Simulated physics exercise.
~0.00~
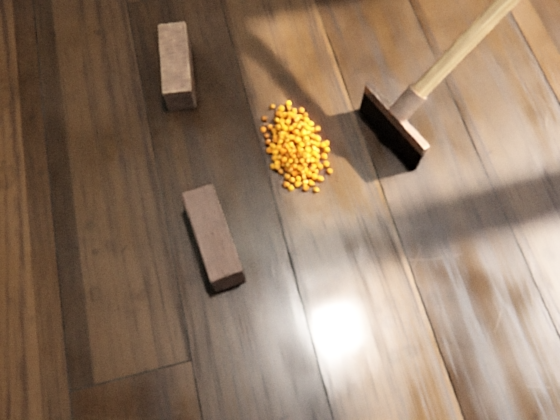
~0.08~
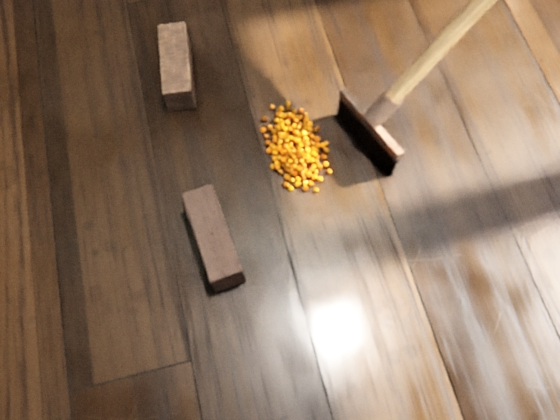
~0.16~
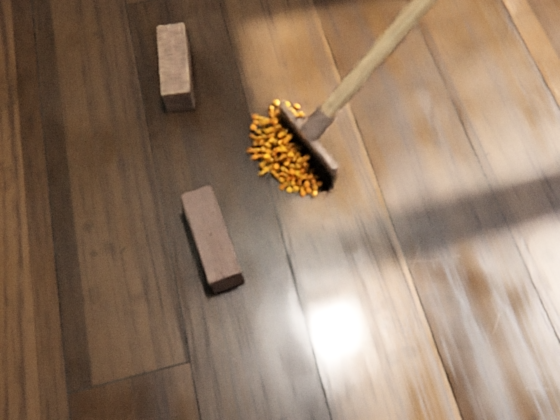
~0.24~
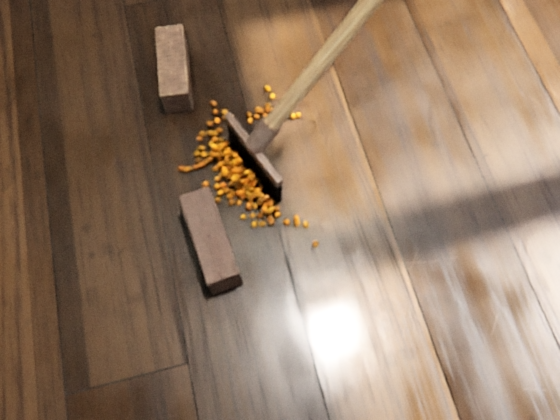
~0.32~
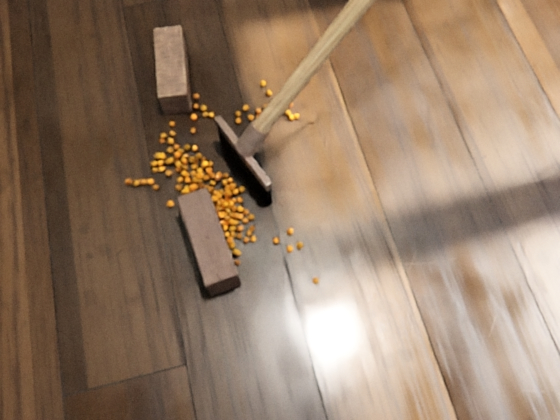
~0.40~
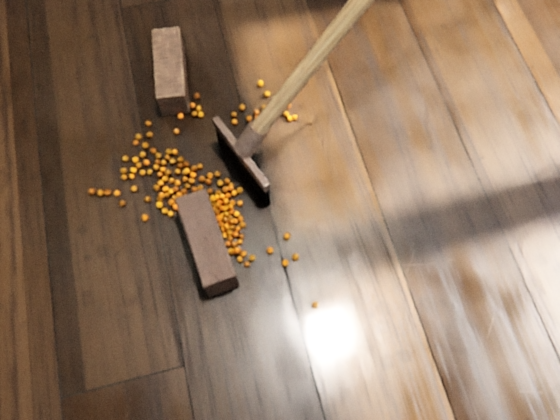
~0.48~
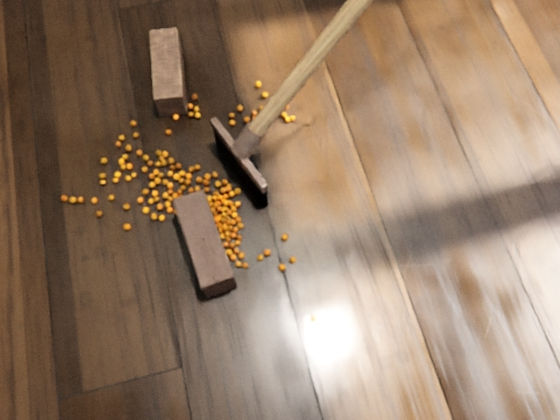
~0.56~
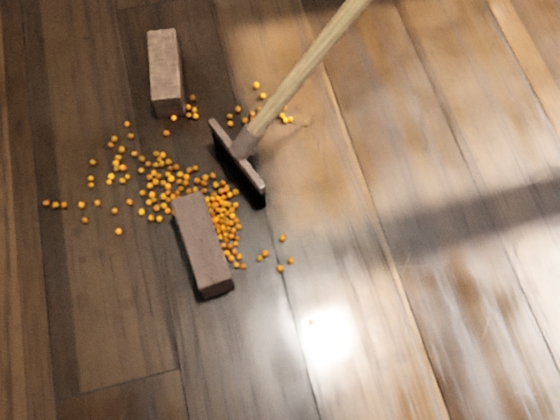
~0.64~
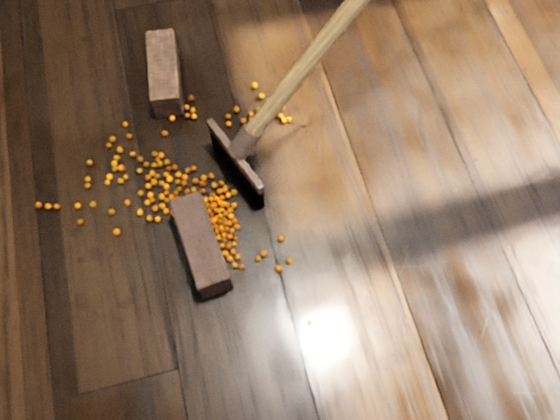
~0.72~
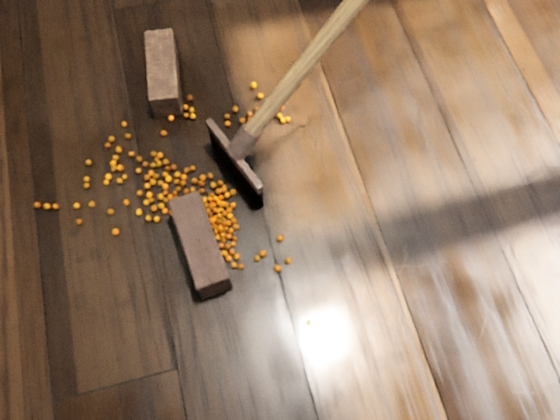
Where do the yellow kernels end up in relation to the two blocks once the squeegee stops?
A large share of the kernels ends up between the two blocks or past them to the left through the gap. Many others stay on the near side, close to the squeegee and the lower block.
